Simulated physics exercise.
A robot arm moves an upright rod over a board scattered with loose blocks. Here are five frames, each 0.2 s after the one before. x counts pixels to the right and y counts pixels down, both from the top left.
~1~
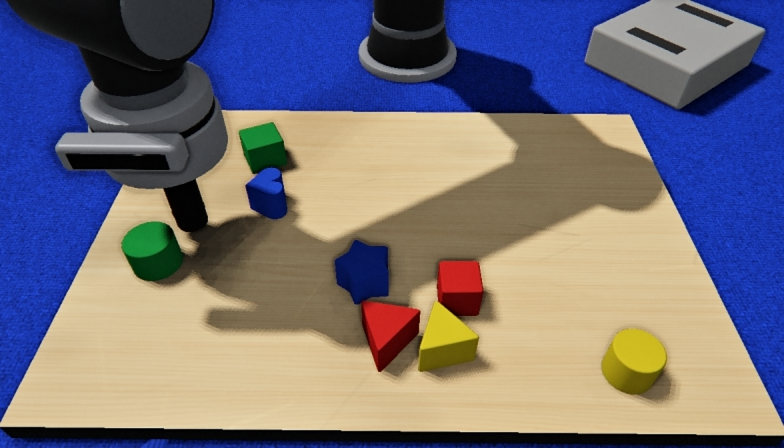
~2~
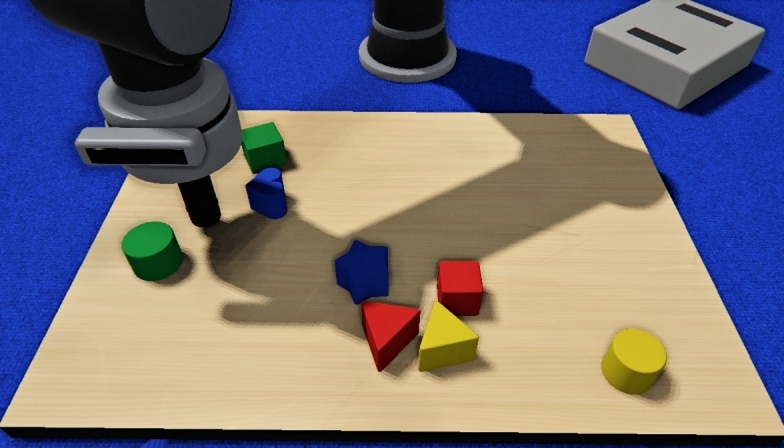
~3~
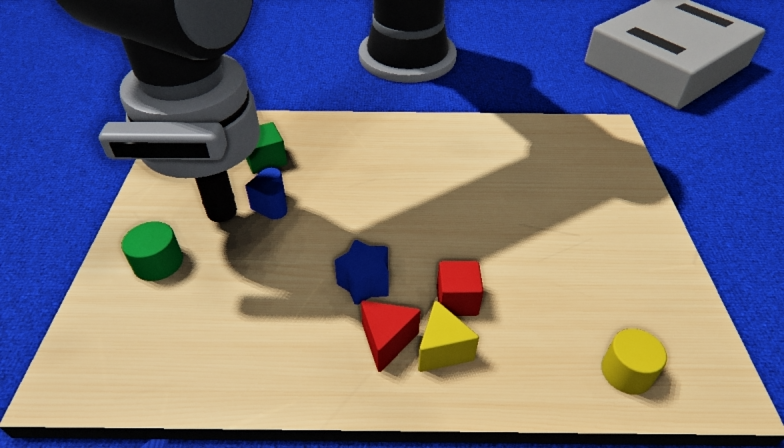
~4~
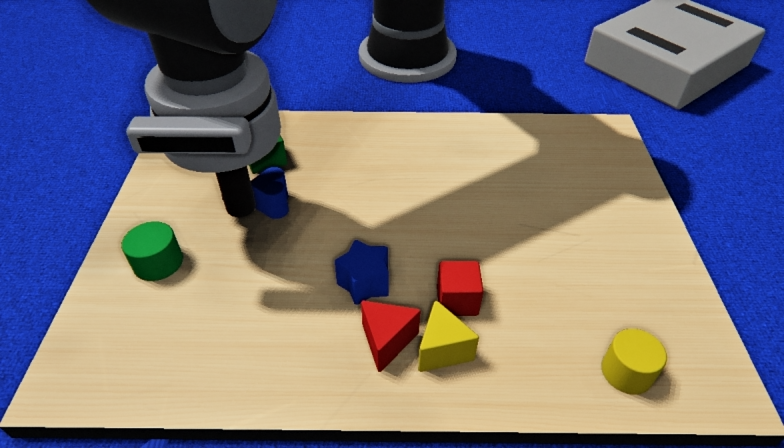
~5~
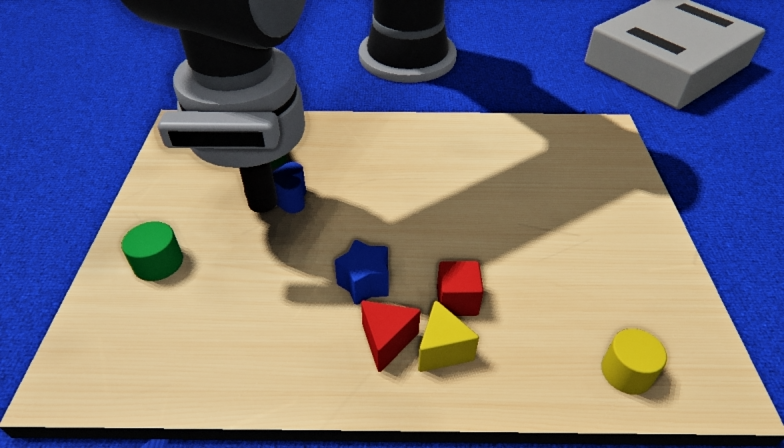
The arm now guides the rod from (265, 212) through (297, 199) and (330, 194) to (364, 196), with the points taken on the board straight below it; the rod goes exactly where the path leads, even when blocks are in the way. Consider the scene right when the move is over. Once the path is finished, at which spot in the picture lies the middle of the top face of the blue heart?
The middle of its top is at (355, 152).
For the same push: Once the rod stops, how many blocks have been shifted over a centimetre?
The push will move one block.
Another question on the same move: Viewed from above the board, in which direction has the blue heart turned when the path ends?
The answer is counter-clockwise.
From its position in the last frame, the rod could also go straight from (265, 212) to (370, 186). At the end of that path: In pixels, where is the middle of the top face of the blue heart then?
Answer: (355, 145).
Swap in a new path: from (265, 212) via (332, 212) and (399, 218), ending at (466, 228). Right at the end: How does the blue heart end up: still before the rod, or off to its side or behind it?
The blue heart is left behind or beside.
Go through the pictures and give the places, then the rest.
The first picture shows lower end of the rod at (193, 223), tops of blocks, green square piece at (261, 135), blue heart at (267, 181).
The second picture shows rod at (206, 218), blocks as before.
The third picture shows rod at (222, 213), blocks as before.
The fourth picture shows rod at (241, 208), blue heart at (269, 180).
The fifth picture shows rod at (263, 204), green square piece hidden, blue heart at (287, 175).
The first path, step by step. One third of the way, rod at (297, 191); blue heart at (320, 163).
Two thirds of the way, rod at (331, 186); blue heart at (348, 154), turned 20° anticlockwise.
At the end, rod at (364, 189); green square piece not moved; blue heart at (355, 152), turned 35° anticlockwise.
